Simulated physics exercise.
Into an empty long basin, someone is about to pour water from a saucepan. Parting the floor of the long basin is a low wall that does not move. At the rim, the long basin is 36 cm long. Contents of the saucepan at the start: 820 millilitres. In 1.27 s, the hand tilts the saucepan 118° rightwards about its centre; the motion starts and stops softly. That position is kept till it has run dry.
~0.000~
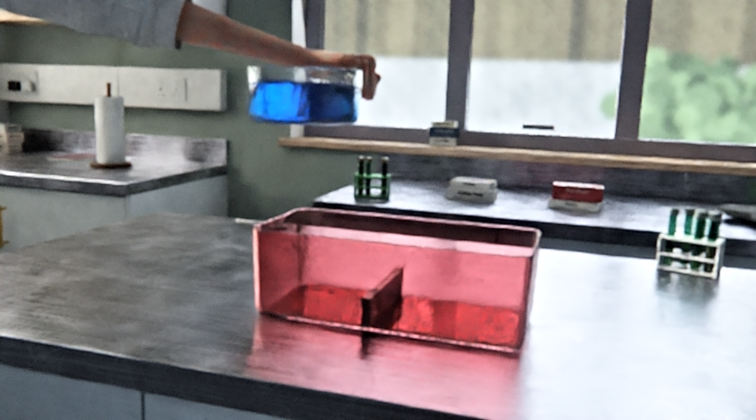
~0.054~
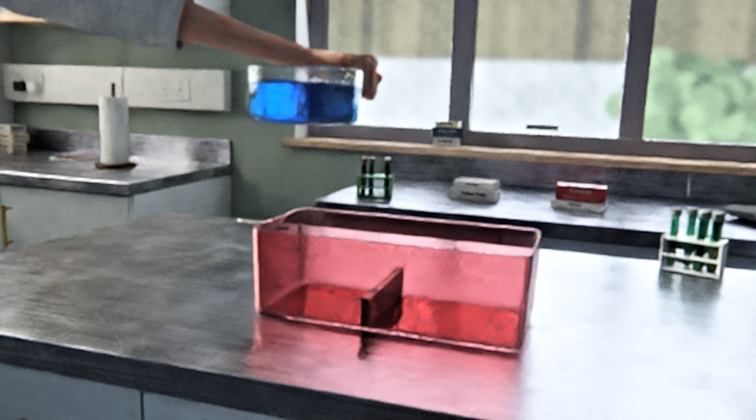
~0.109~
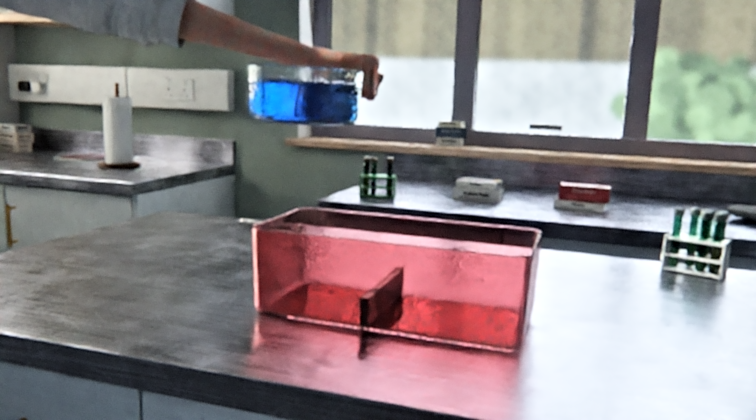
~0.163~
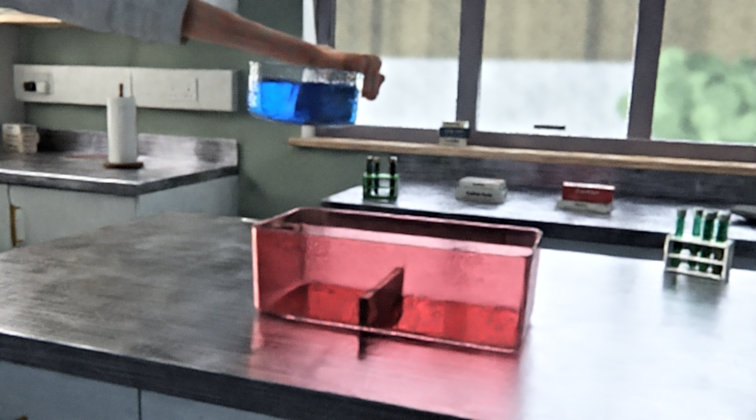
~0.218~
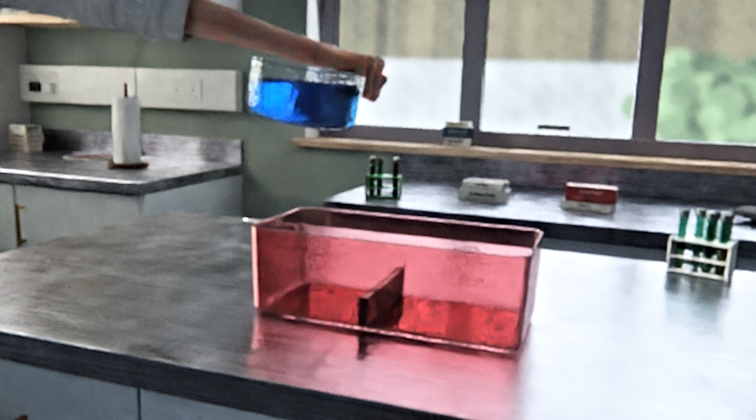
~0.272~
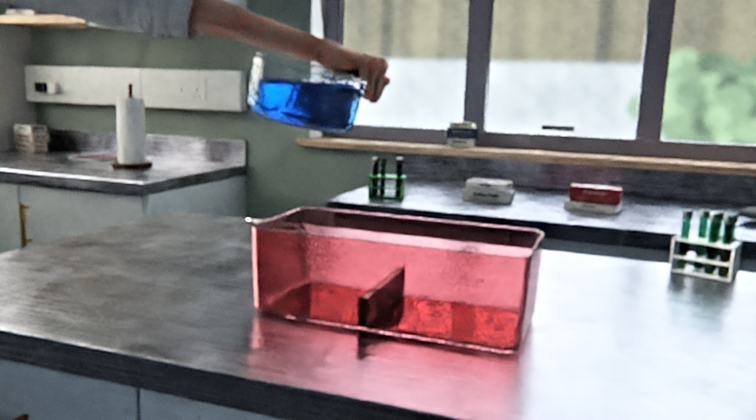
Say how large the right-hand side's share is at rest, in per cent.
Its share is roughly 67 per cent.
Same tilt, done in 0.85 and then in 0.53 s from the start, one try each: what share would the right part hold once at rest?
60 then 50 %.
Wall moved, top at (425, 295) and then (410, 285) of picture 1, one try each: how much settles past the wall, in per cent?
The first try gives 20 percent and the second 40 percent.
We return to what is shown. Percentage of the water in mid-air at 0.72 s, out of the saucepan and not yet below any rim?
Some 38 % is the figure.
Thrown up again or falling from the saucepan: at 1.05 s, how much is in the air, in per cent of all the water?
Roughly 8 per cent.
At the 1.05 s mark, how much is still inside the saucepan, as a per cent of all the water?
Around 4 in a hundred.
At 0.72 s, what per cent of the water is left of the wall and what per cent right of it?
Left roughly 1, right roughly 14.
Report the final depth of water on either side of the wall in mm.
Around 10 mm deep on the left, around 18 mm deep on the right.
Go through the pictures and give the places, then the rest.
In the first picture, it leans 0°; its right rim is at (358, 72); the water meets the walls at (259, 81) and (357, 85); the long basin's rim runs from (277, 219) to (537, 244); the wall's top is at (385, 283).
In the second picture, it leans 1°; its right rim is at (358, 72); the water meets the walls at (259, 81) and (357, 84).
In the third picture, it leans 2°; its right rim is at (358, 73); the water meets the walls at (259, 80) and (357, 85).
In the fourth picture, it leans 5°; its right rim is at (359, 76); the water meets the walls at (259, 80) and (357, 85).
In the fifth picture, it leans 8°; its right rim is at (360, 79); the water meets the walls at (261, 80) and (358, 85).
In the sixth picture, it leans 13°; its right rim is at (361, 84); the water meets the walls at (261, 80) and (359, 85).
Then, 0.72 s in, the tilt is 71° and 45 per cent is still to pour, 1 is left of the wall and 15 right of it.
Then, 1.05 s in, the tilt is 110° and 4 per cent is still to pour, 22 is left of the wall and 65 right of it.
Then, 1.40 s in, the tilt is 118° and 0 per cent is still to pour, 32 is left of the wall and 67 right of it.
Then, 1.77 s in, the tilt is 118° and 0 per cent is still to pour, 32 is left of the wall and 67 right of it.
Finally, 32 per cent lies left of the wall, 67 right of it and 1 outside.
